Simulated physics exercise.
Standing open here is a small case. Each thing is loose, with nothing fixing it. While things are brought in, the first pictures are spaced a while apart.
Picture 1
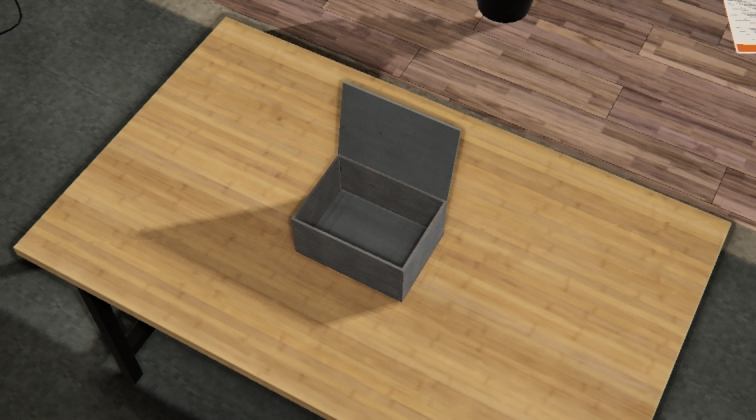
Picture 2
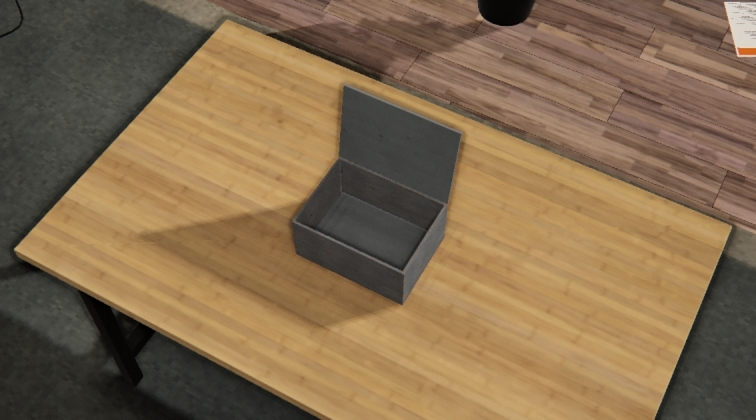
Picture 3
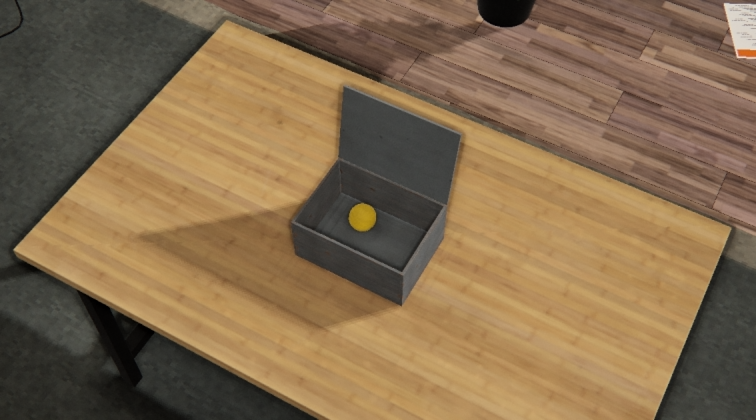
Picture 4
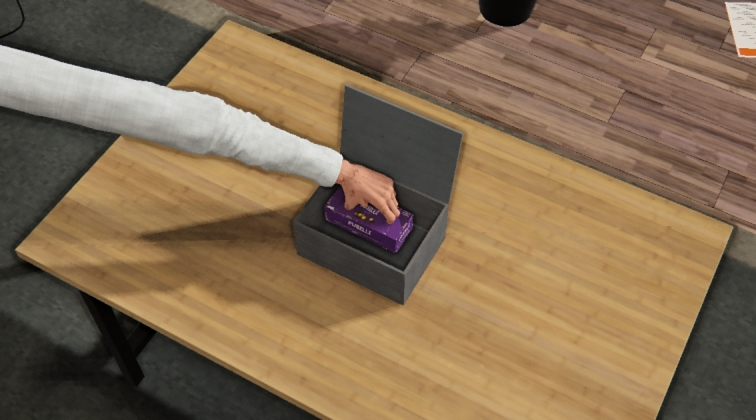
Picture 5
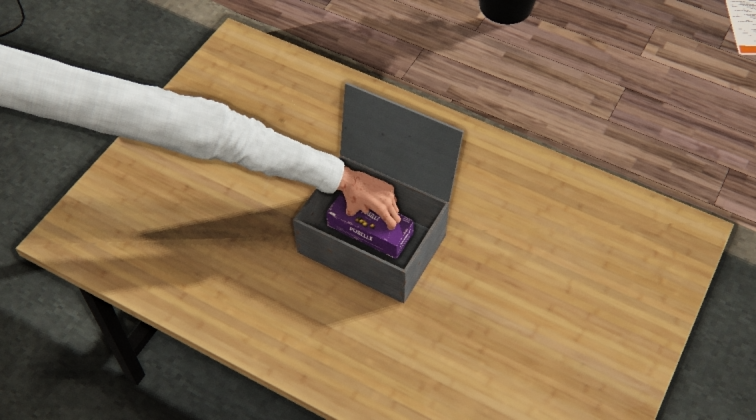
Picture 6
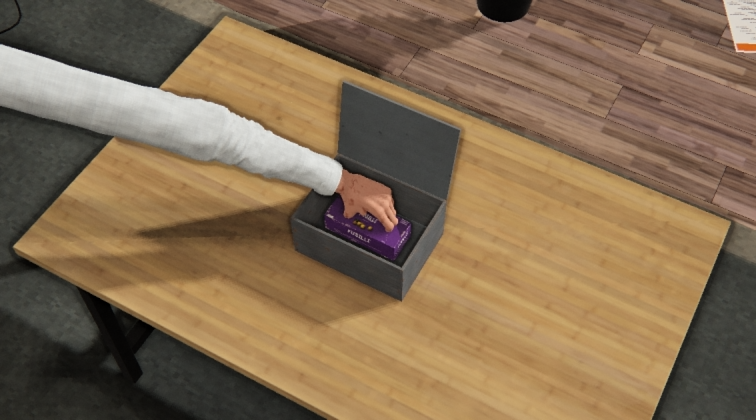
A yellow lemon appeared inside the open, empty gray case on the wooden table, and then a hand reached in from the left and lowered a purple carton into the case, keeping hold of it.
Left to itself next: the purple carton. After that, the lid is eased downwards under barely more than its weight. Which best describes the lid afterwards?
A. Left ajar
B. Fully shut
Fully shut (B).
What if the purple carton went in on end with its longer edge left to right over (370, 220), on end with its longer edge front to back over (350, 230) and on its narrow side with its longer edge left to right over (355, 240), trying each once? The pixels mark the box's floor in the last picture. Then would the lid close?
Try one: Closed. Try two: Not closed. Try three: Closed.
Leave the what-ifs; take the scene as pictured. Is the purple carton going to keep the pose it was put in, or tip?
Looking at the last picture, it is left as set.
Then, 0.90 s after the last picture, lid starting down; purple carton slid a little near (361, 243); yellow lemon rolled a little.
Then, 1.60 s after the last picture, lid 57° above the rim; purple carton slid a little near (361, 243); yellow lemon rolled about its own width.
Then, 2.00 s after the last picture, lid 13° above the rim; purple carton slid a little near (361, 243); yellow lemon rolled about its own width.
At rest, lid shut; moved from the start, yellow lemon and purple carton. Seen from the same camera at the end, purple carton near (361, 243).
